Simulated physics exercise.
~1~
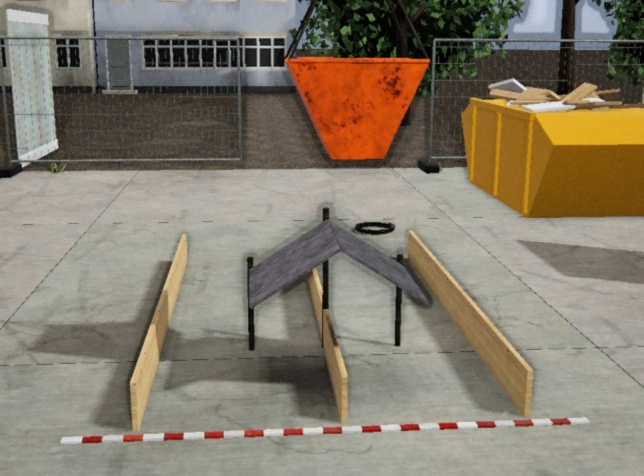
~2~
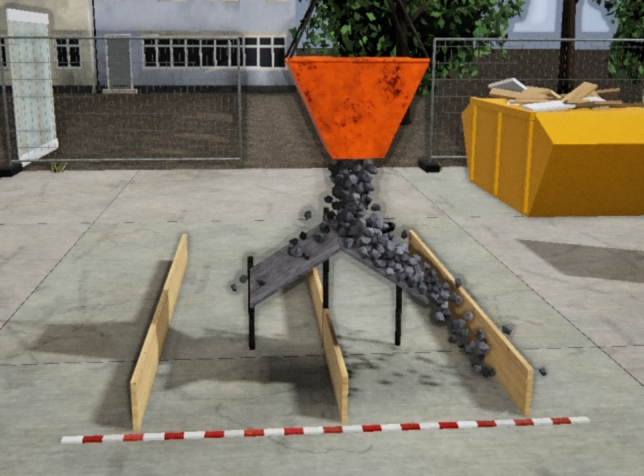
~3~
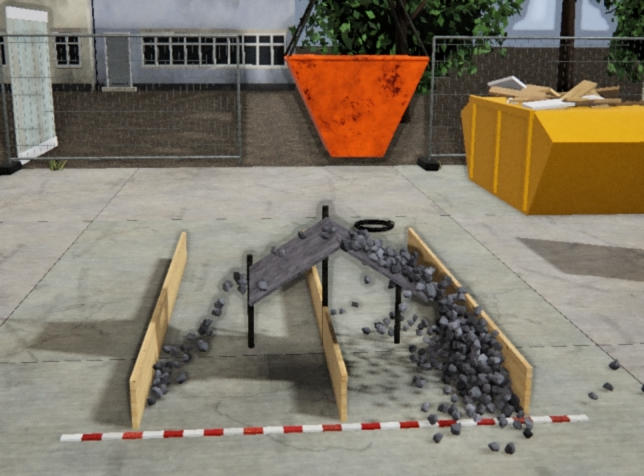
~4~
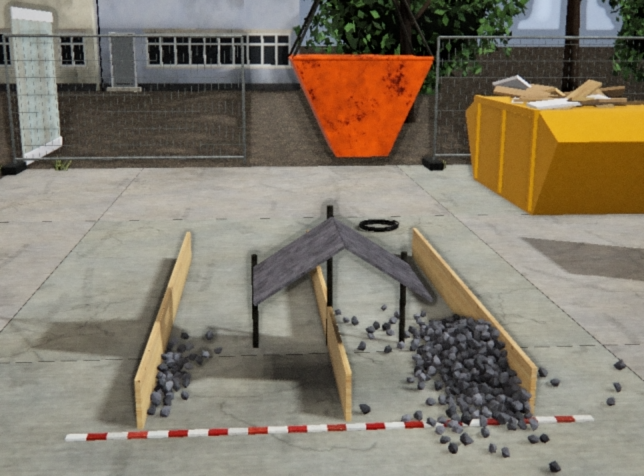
On a paved yard before a wire fence and a yellow container of scrap, an orange skip hangs above a peaked, dark sloping frame, with wooden planks marking two bays behind a red-and-white staff. Dark grey stones pour from the bottom of the skip onto the peak, most tumbling down the right slope. The skip empties while stones still slide down both sides, a thin trickle reaching the left bay. Finally the slopes are bare, with a large heap in the right bay, a small one in the left, and a few strays beyond the right plank and staff.
